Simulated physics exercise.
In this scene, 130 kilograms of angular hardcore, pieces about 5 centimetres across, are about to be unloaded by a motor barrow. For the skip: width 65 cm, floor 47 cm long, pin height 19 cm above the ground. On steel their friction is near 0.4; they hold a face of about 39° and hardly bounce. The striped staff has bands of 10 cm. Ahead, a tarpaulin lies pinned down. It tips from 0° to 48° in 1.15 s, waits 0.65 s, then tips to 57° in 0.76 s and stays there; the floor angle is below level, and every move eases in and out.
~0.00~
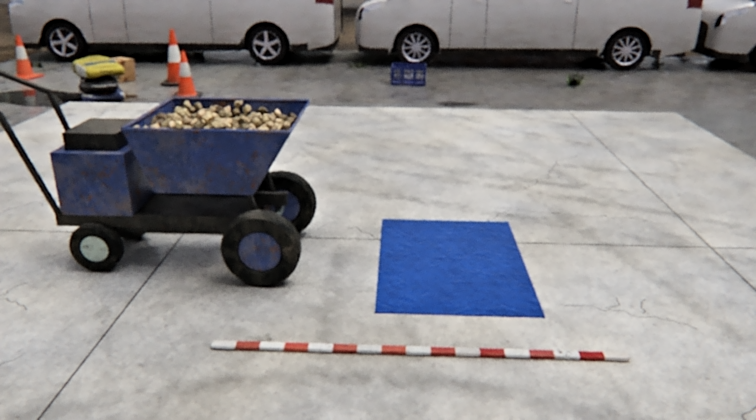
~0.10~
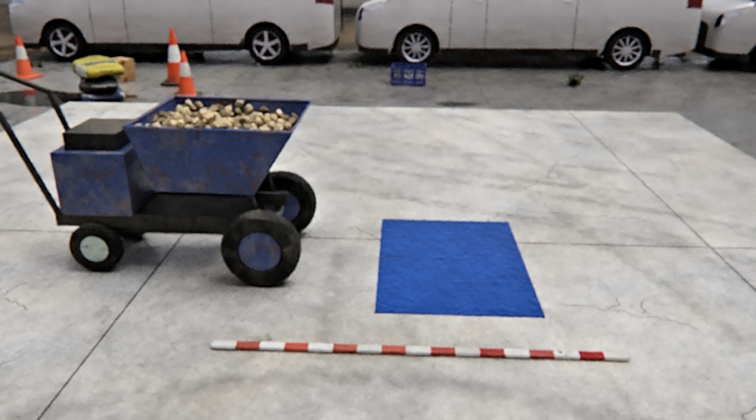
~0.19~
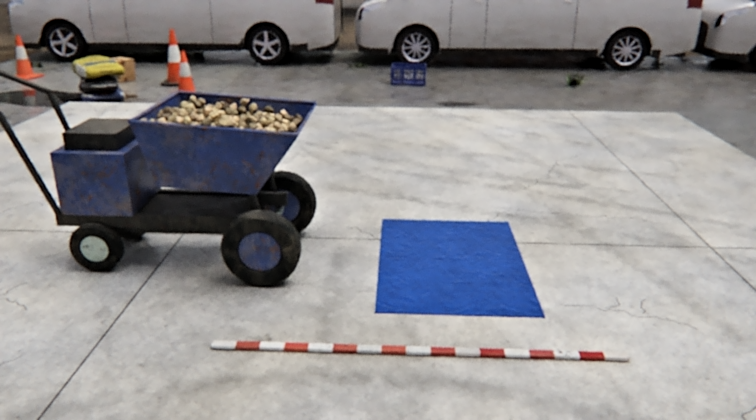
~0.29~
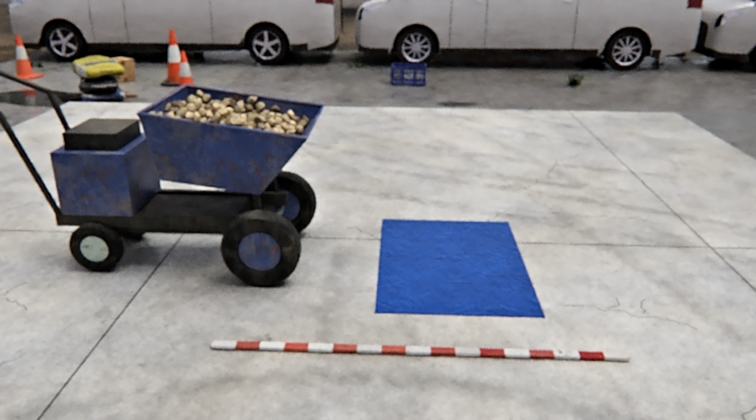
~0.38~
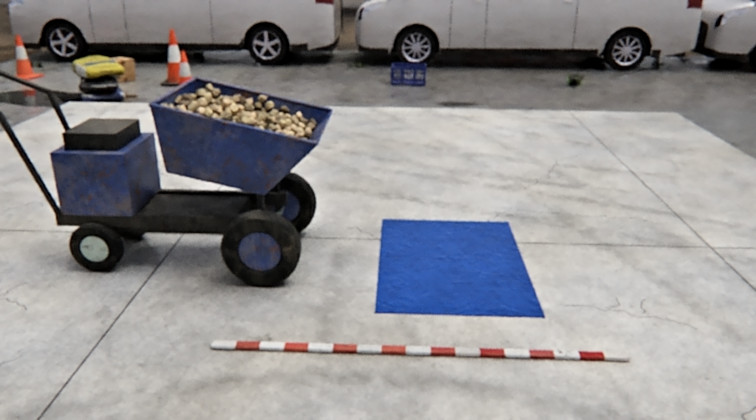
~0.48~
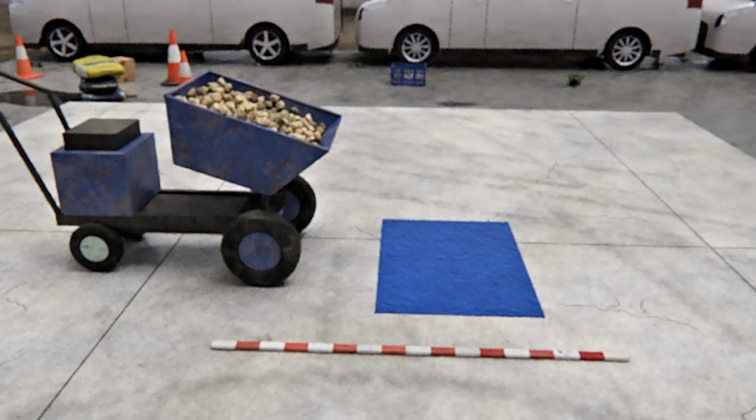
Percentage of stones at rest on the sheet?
Some 0 percent.
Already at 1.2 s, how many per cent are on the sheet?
Something like 0 in a hundred.
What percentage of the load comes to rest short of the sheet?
About 0% of the load.
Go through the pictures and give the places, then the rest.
The skip is at 0°, its lip at (289, 133); the top of the load is at (208, 111), in the first picture.
The skip is at 1°, its lip at (291, 133); the top of the load is at (209, 110); the stones move at 0.2 m/s on average, in the second picture.
Lip at (297, 135), floor tilted 4°, highest stones at (206, 106); the stones move at 0.3 m/s on average, in the third picture.
Lip at (306, 139), floor tilted 8°, highest stones at (201, 101); the stones move at 0.4 m/s on average, in the fourth picture.
The skip is at 12°, its lip at (317, 144); the top of the load is at (207, 95); the stones move at 0.5 m/s on average, in the fifth picture.
Lip at (329, 151), floor tilted 18°, highest stones at (218, 88); the stones move at 0.6 m/s on average, in the sixth picture.
After 0.9 s the floor is at 40°; 100 % in the skip; the foremost stones are at (348, 171).
After 1.2 s the floor is at 48°; 100 % in the skip; the foremost stones are at (377, 175).
After 3.0 s the floor is at 57°; 98 % in the skip, 2 % on the sheet; the foremost stones are at (418, 255).
After 5.0 s the floor is at 57°; 98 % in the skip, 2 % on the sheet; the foremost stones are at (418, 255).
